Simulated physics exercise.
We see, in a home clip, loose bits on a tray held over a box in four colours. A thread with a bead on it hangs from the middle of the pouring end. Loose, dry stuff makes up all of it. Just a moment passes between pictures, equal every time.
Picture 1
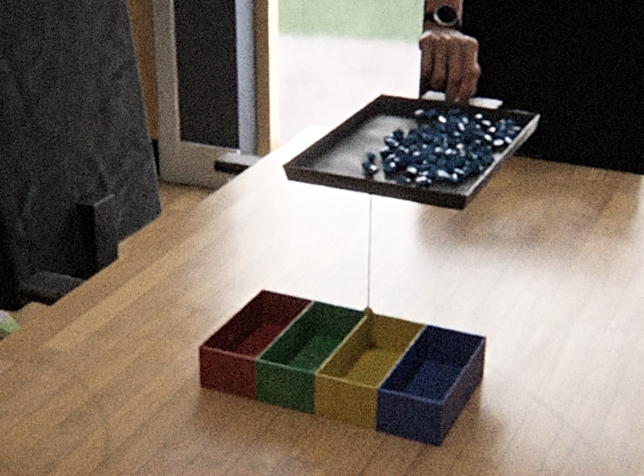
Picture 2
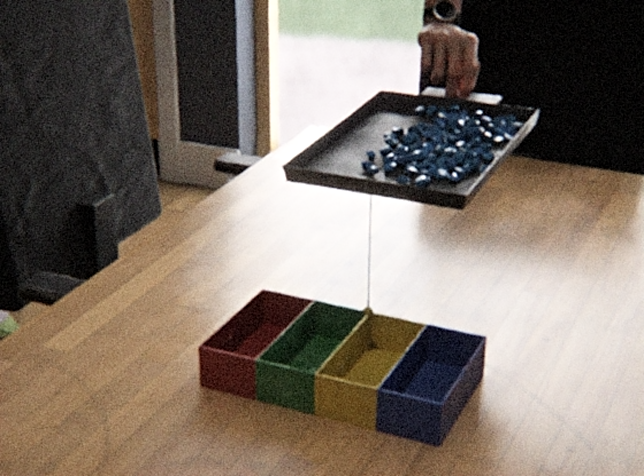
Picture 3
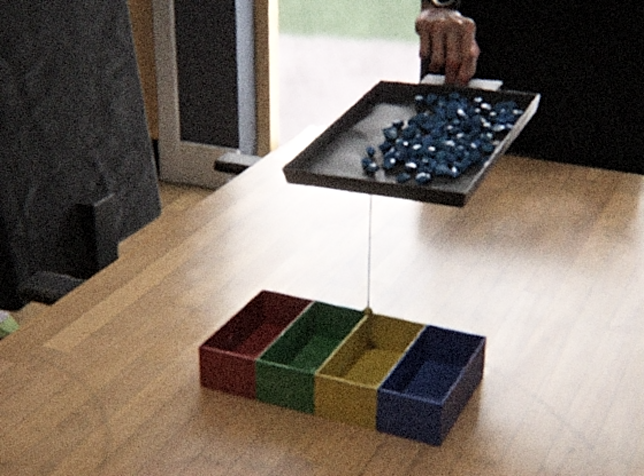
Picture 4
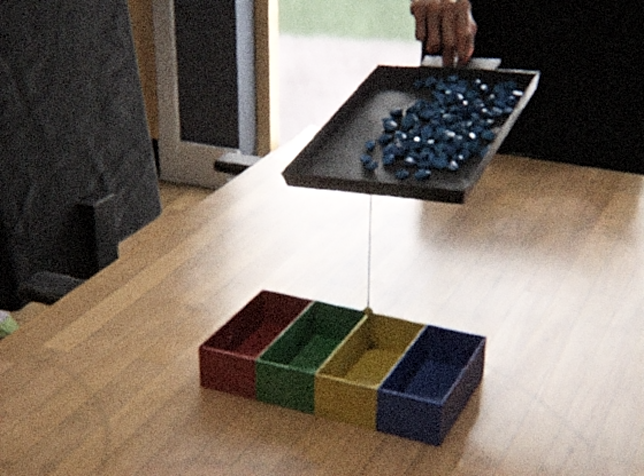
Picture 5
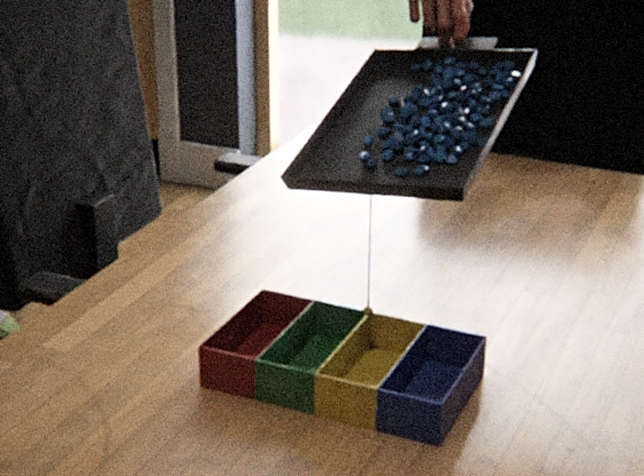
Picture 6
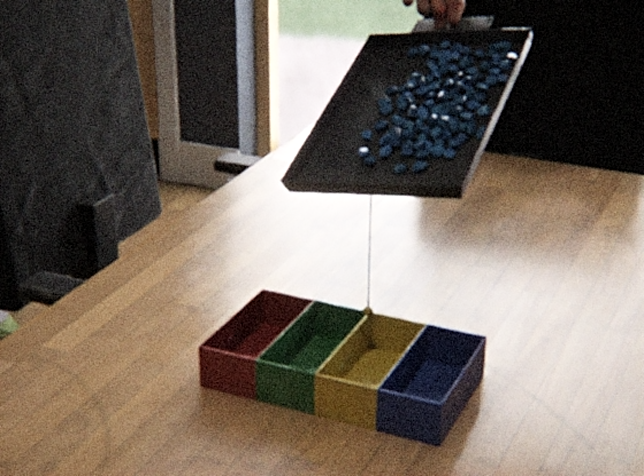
A dark tray of blue stones was held level above a box with red, green, yellow and blue sections, then a hand raised its far end so it sloped toward the near left corner.
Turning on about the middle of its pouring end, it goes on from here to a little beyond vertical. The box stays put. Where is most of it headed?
Mostly to the red cell.
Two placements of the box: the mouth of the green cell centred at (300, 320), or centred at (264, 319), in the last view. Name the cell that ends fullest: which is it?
Run one gives green; run two gives the cell in green.
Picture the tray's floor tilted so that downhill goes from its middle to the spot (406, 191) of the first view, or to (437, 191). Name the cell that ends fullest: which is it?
So the first one goes to blue and the second to the blue one.
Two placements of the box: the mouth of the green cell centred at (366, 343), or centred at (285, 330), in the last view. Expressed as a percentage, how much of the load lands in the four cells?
Try 1: Some 50 %; try 2: Some 90 %.
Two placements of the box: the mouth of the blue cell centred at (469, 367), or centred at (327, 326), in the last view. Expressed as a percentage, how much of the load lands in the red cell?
It comes to near 60 per cent the first time and near 0 per cent the second time.
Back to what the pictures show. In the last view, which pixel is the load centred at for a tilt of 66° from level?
Load centre: Approx. (328, 176).
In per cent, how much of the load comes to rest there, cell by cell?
Estimated shares - red cell close to 50, green cell close to 30, yellow cell close to 10, blue cell close to 0.
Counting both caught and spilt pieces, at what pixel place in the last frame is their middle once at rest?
(263, 363).
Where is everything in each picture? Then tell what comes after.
Corners of the pouring end (287, 164) and (464, 193), level; middle of the load (450, 150), aquarium stones; bead on its thread (368, 311); red cell (228, 369); green cell (285, 383); yellow cell (346, 398); blue cell (409, 413), in the first picture.
Corners of the pouring end (287, 165) and (463, 193), level; middle of the load (450, 148), in the second picture.
Corners of the pouring end (286, 167) and (463, 191), tipped barely, lowest at the left corner; middle of the load (451, 131), in the third picture.
Corners of the pouring end (285, 171) and (461, 188), tipped a little, lowest at the left corner; middle of the load (450, 119), in the fourth picture.
Corners of the pouring end (285, 175) and (460, 186), tipped clearly, lowest at the left corner; middle of the load (448, 107), in the fifth picture.
Corners of the pouring end (284, 179) and (458, 184), tipped clearly, lowest at the left corner; middle of the load (444, 106); red cell (228, 369); green cell (285, 383); yellow cell (346, 398); blue cell (409, 413), in the sixth picture.
Just after the last frame, tray tipped steeply; the larger part on the tray; about a tenth falling or outside the box.
A moment on, tray tipped past a quarter turn; about a tenth on the tray; roughly half in the red cell; roughly a quarter in the green cell; about a tenth in the yellow cell; roughly a quarter falling or outside the box.
Further on, tray tipped past a quarter turn; roughly half in the red cell; roughly a third in the green cell; about a tenth in the yellow cell; about a tenth falling or outside the box.
When it is over, tray tipped past a quarter turn; roughly half in the red cell; roughly a third in the green cell; about a tenth in the yellow cell; not one in the blue cell; about a tenth outside the box.
